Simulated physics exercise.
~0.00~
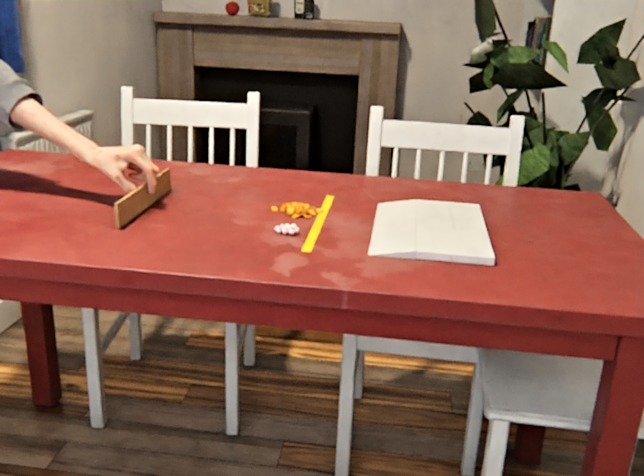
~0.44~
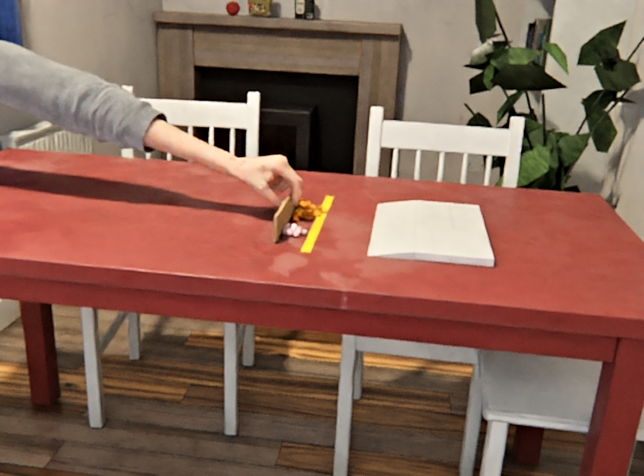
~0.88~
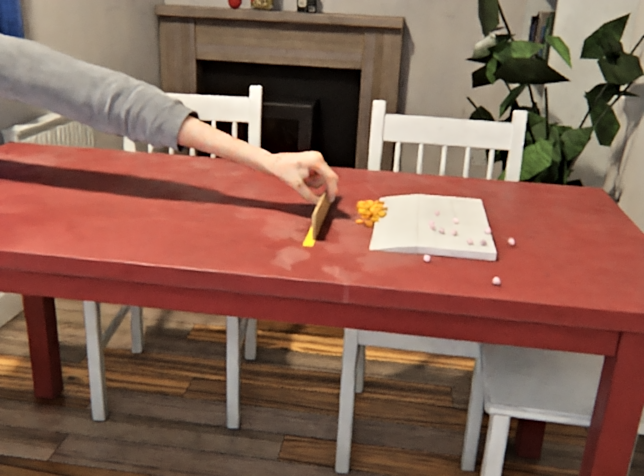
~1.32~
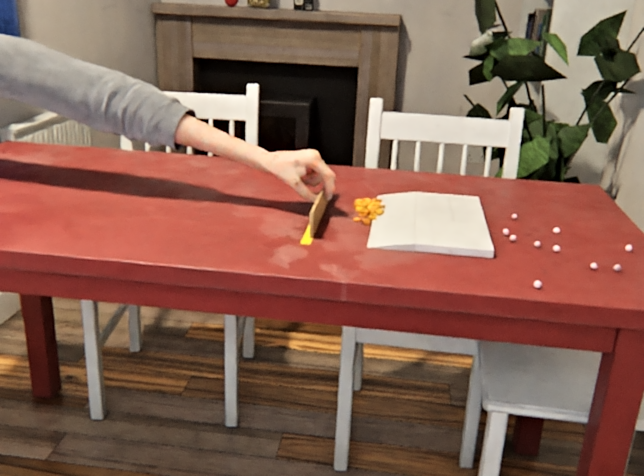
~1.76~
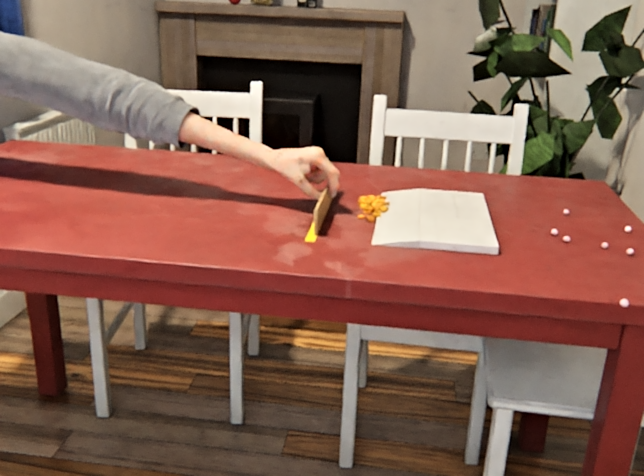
On a red wooden table with white chairs around it, a hand holds a piece of card upright to the left of two small batches of loose pieces, one orange and one pale pink. The hand slides the card right, pushing both batches toward a strip of yellow tape and a low white ramp. The card stops at the tape, and the pieces carry on without it. The pale ones scatter up over the ramp and roll onto the table beyond. They end spread near the right end, while the orange ones stay clustered at the ramp's left edge.
